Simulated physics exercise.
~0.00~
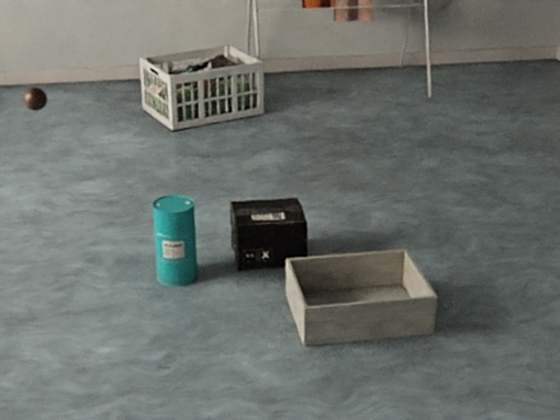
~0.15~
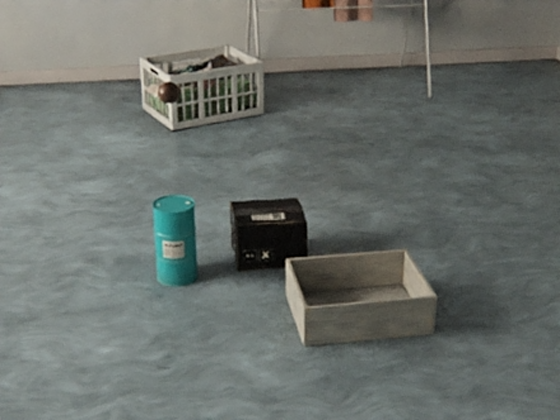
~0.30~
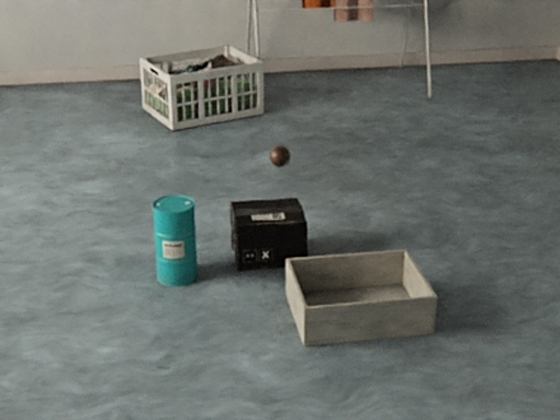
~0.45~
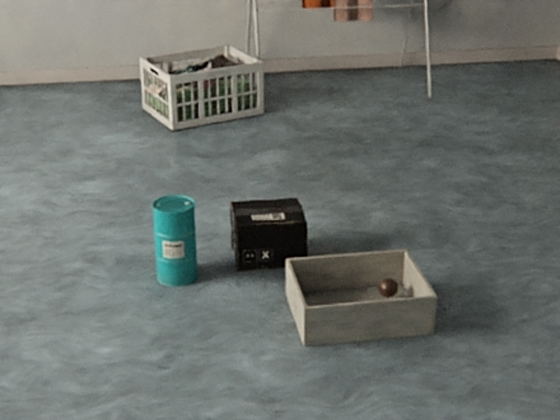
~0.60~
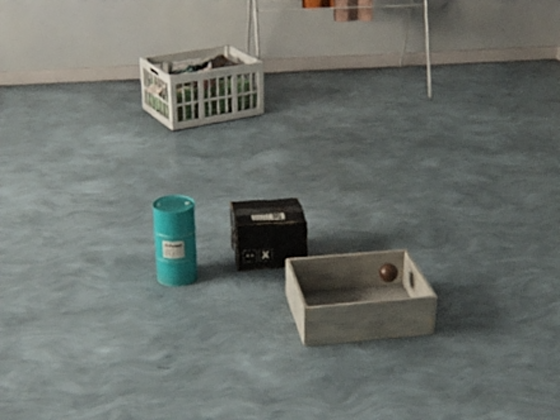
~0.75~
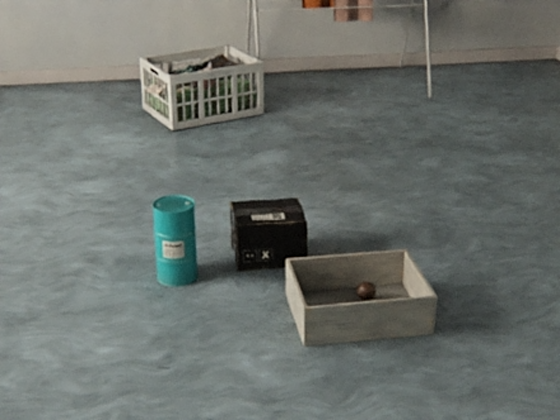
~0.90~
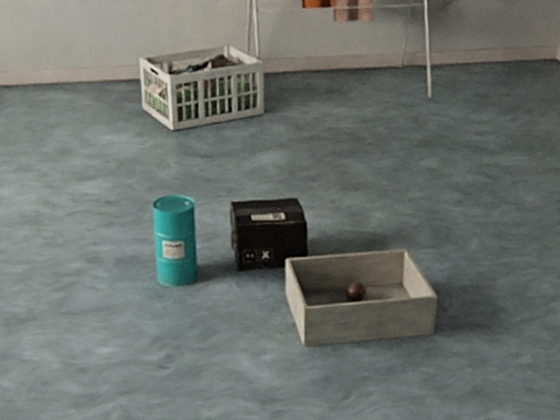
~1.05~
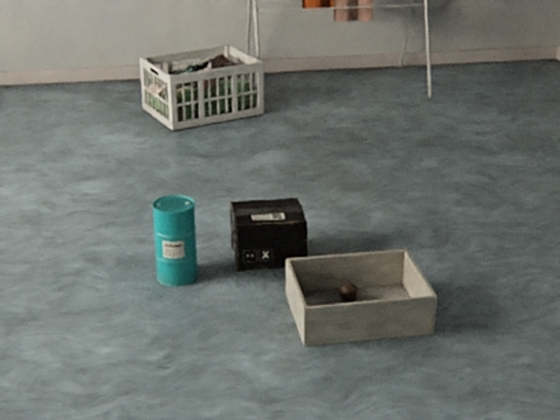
A brown ball flies in from the upper left of a room with a mottled blue-grey floor, seen from slightly above by a still camera. A white crate of things stands near the back wall, while a turquoise canister, a black parcel and an open, pale grey box sit further forward. The ball passes in front of the crate, moves right and drops past the parcel into the open box. Inside, it rises slightly near the right end, then comes down and drifts left. It ends inside the box, with the canister and parcel still in their places.
